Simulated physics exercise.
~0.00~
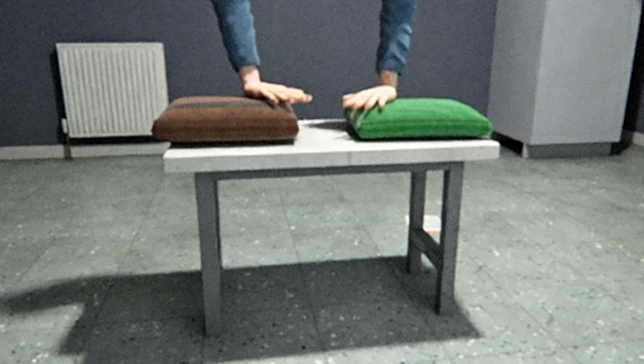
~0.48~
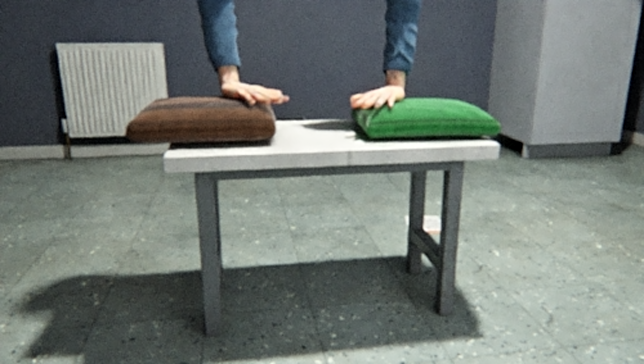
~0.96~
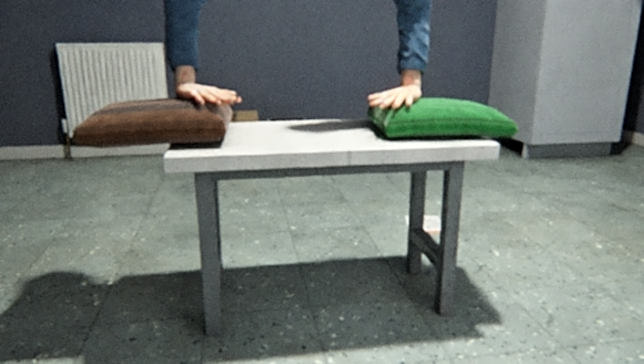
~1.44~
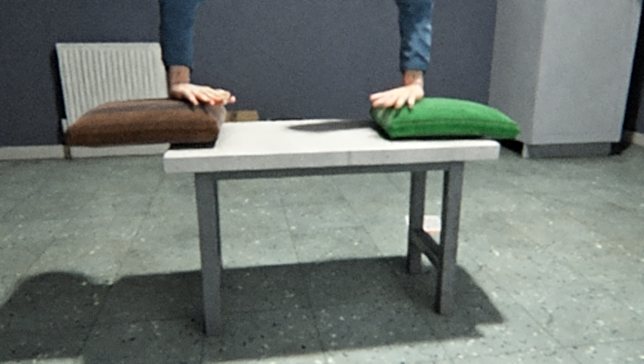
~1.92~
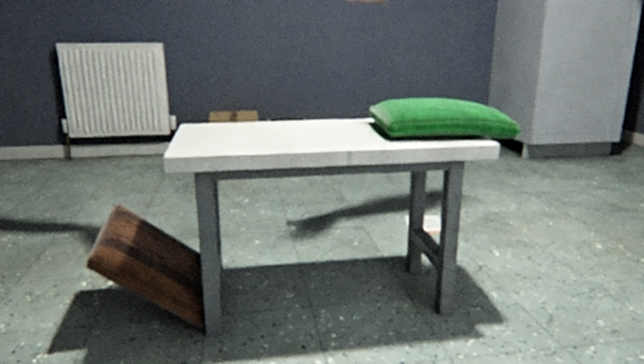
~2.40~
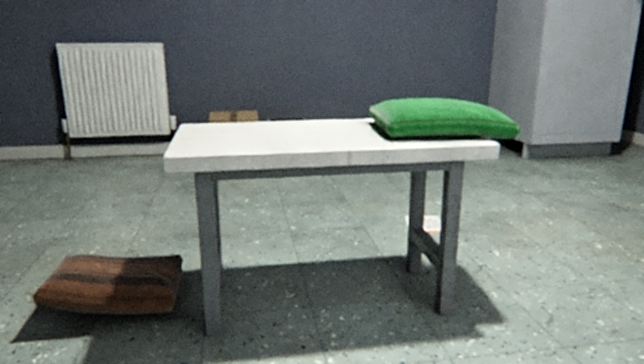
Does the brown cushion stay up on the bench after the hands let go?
No, the brown cushion tips off the left end and ends up on the floor. Only the green cushion stays on top of the bench.
